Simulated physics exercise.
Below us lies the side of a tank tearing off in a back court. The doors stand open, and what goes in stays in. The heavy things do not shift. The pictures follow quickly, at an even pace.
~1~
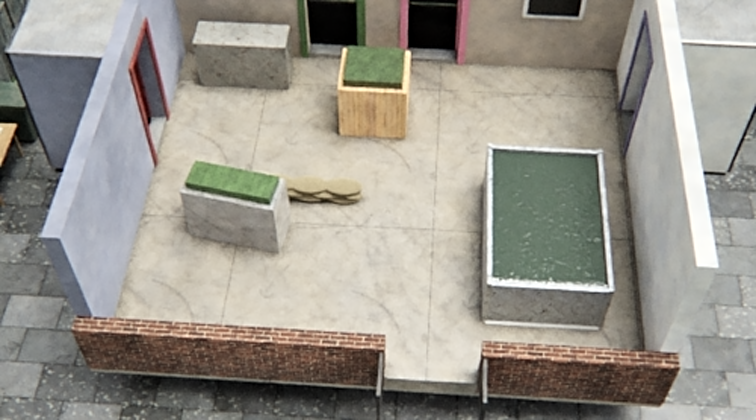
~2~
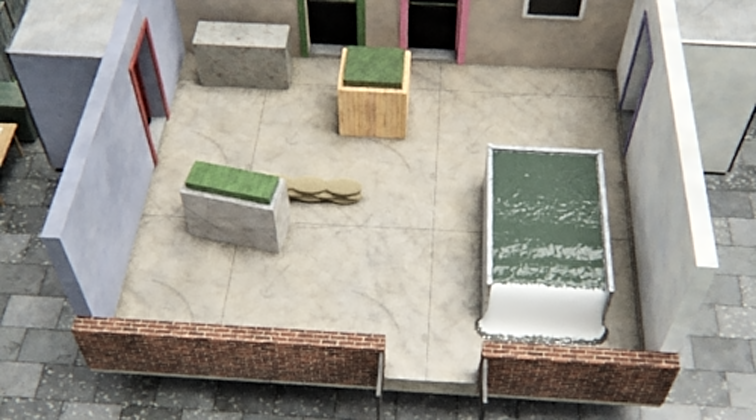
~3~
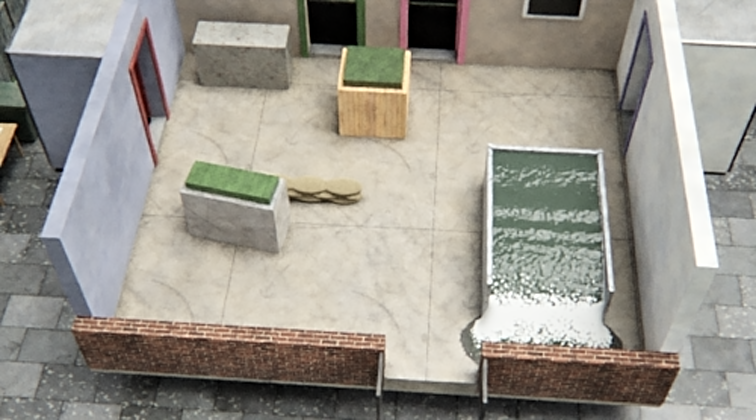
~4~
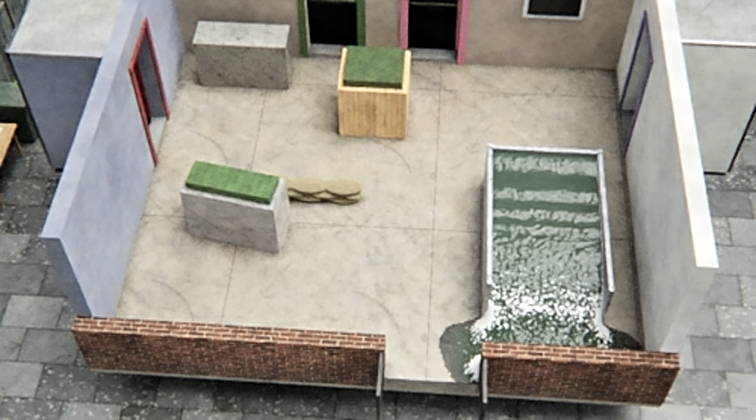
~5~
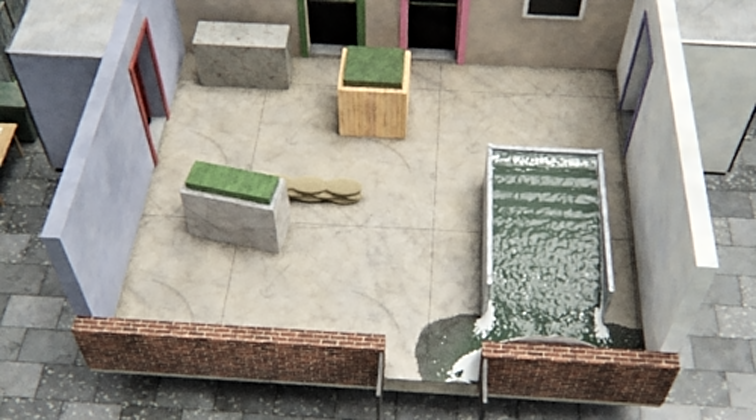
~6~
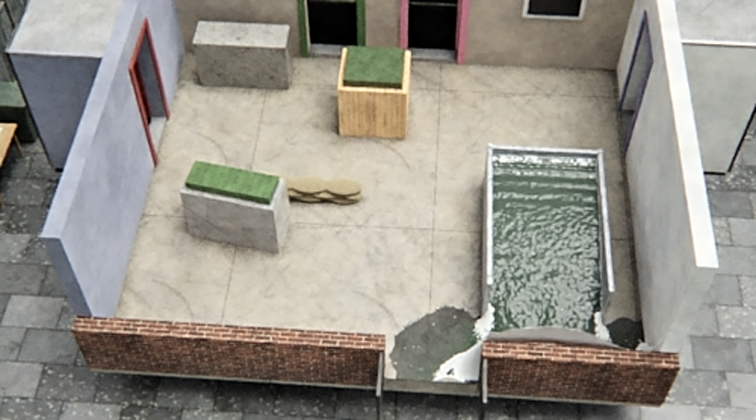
A walled back court with a pale stone floor is seen from high above, low brick walls along its near edge. An open tank of dark green water stands at right, with grass-topped blocks of grey and tan, a plain grey block and a lumpy tan object elsewhere. The tank's near side gives way and water gushes out foaming, spreading left behind the brick wall to the gap, while the view stays still.
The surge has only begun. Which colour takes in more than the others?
The blue door.
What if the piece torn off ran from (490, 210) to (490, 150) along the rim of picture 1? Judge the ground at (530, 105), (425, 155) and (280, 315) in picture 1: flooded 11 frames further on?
In turn: Free of water, flooded, flooded.
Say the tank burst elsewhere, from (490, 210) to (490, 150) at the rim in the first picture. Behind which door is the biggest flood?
The red door.
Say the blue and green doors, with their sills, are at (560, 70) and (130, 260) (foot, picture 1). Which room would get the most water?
That is the blue-painted one.
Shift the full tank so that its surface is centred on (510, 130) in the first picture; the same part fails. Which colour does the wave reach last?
The one in green.
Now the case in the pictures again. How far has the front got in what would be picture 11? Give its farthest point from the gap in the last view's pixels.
I would point to (295, 357).
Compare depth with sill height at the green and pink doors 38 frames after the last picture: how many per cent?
In turn 30 and 50 per cent.
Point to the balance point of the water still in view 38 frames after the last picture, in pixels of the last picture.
Near (429, 227).
A moment on, water covers 15 % of the floor; pink door not reached, red door not reached, blue door not reached, green door not reached.
Next, water covers 35 % of the floor; pink door not reached, red door not reached, blue door wet at the sill, nothing in, green door not reached.
Then, water covers 50 % of the floor; pink door not reached, red door not reached, blue door some in, green door not reached.
Later, water covers 80 % of the floor; pink door wet at the sill, nothing in, red door wet at the sill, nothing in, blue door some in, green door wet at the sill, nothing in.
In the end, water covers 95 % of the floor; pink door wet at the sill, nothing in, red door wet at the sill, nothing in, blue door some in, green door wet at the sill, nothing in; the blue door has let in the most.
